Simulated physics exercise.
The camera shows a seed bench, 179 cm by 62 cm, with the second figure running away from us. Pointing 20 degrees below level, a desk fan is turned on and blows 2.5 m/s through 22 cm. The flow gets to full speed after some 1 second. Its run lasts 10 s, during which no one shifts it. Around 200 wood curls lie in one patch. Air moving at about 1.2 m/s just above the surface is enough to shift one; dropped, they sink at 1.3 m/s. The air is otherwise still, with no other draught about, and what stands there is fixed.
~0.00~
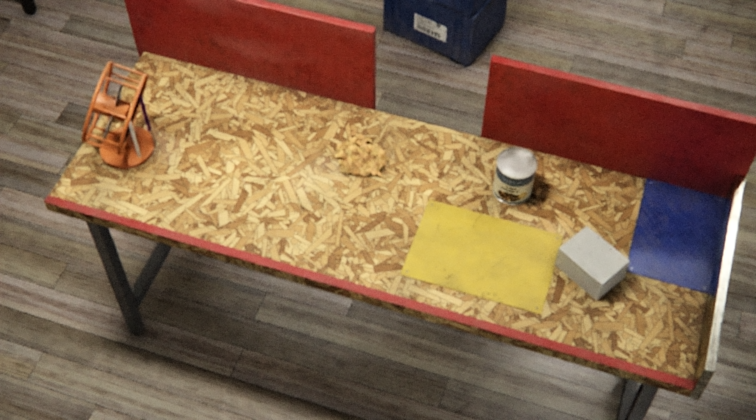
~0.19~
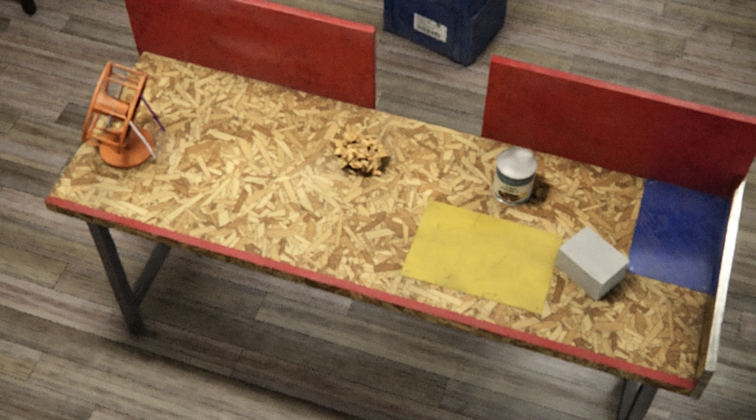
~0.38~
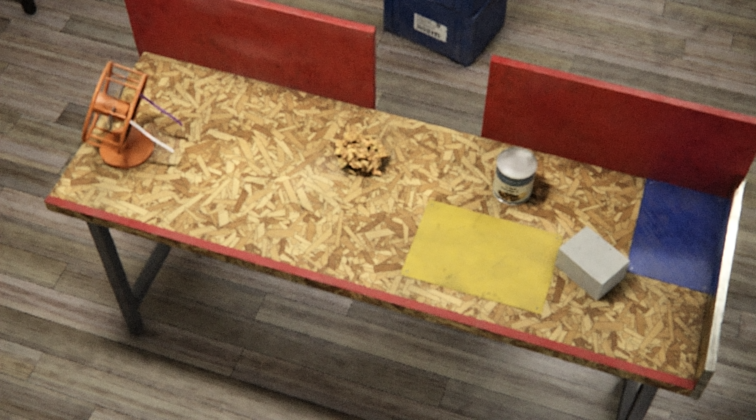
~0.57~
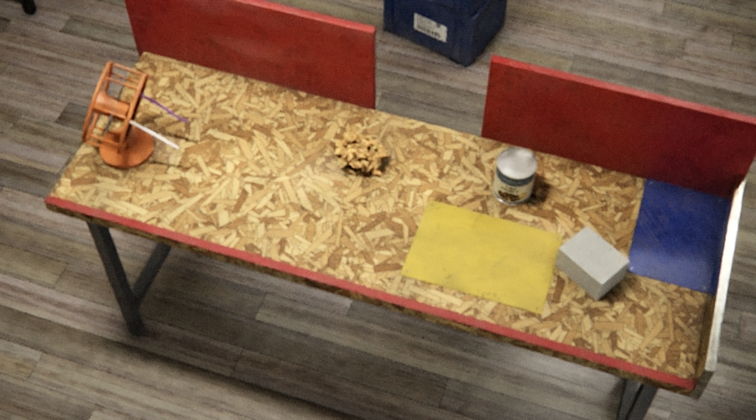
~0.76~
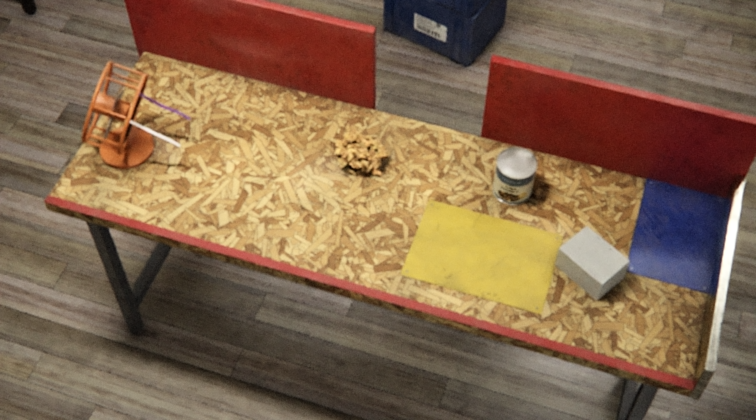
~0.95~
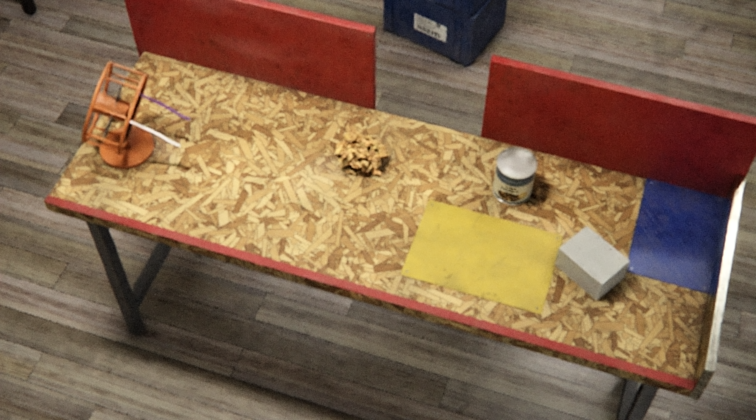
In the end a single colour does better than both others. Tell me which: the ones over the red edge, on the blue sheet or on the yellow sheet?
At the end, blue beats the other two.
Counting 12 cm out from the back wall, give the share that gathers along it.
Around 40 in a hundred.
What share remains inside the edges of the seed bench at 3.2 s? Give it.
About 80 per cent remain.
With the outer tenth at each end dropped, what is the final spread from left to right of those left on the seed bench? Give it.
I'd say close to 30 cm.
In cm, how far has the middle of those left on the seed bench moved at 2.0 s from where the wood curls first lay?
I'd say close to 85 cm.
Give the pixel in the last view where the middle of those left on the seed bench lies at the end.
Centre point: About (705, 221).
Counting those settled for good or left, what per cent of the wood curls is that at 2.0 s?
Roughly 20 % of them.
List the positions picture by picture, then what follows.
In the first picture, the middle of the wood curls is near (358, 157), none has stirred yet and the mouth of the desk fan is at (115, 108).
In the second picture, the middle of the wood curls is near (358, 151), none has stirred yet, the yellow sheet is centred on (483, 255), the blue sheet is centred on (677, 234) and the red edge is centred on (348, 290).
In the third picture, the middle of the wood curls is near (358, 151), none has stirred yet, the top of a tin is at (517, 162) and the top of a block is at (594, 254).
In the fourth picture, the middle of the wood curls is near (358, 151) and none has stirred yet.
In the fifth picture, the middle of the wood curls is near (358, 151) and none has stirred yet.
In the sixth picture, the middle of the wood curls is near (358, 151) and none has stirred yet.
After 2.0 s, 0 % are on the yellow sheet, 55 % on the blue sheet and 0 % over the red edge; the middle of those still in play is near (674, 199); 21 % have settled or left.
After 3.2 s, 0 % are on the yellow sheet, 64 % on the blue sheet and 0 % over the red edge; the middle of those still in play is near (704, 215); 41 % have settled or left.
After 5.5 s, 0 % are on the yellow sheet, 56 % on the blue sheet and 0 % over the red edge; the middle of those still in play is near (704, 215); 46 % have settled or left.
After 10.0 s, at the end, 0 % are on the yellow sheet, 50 % on the blue sheet and 2 % over the red edge; the middle of those still in play is near (705, 221).
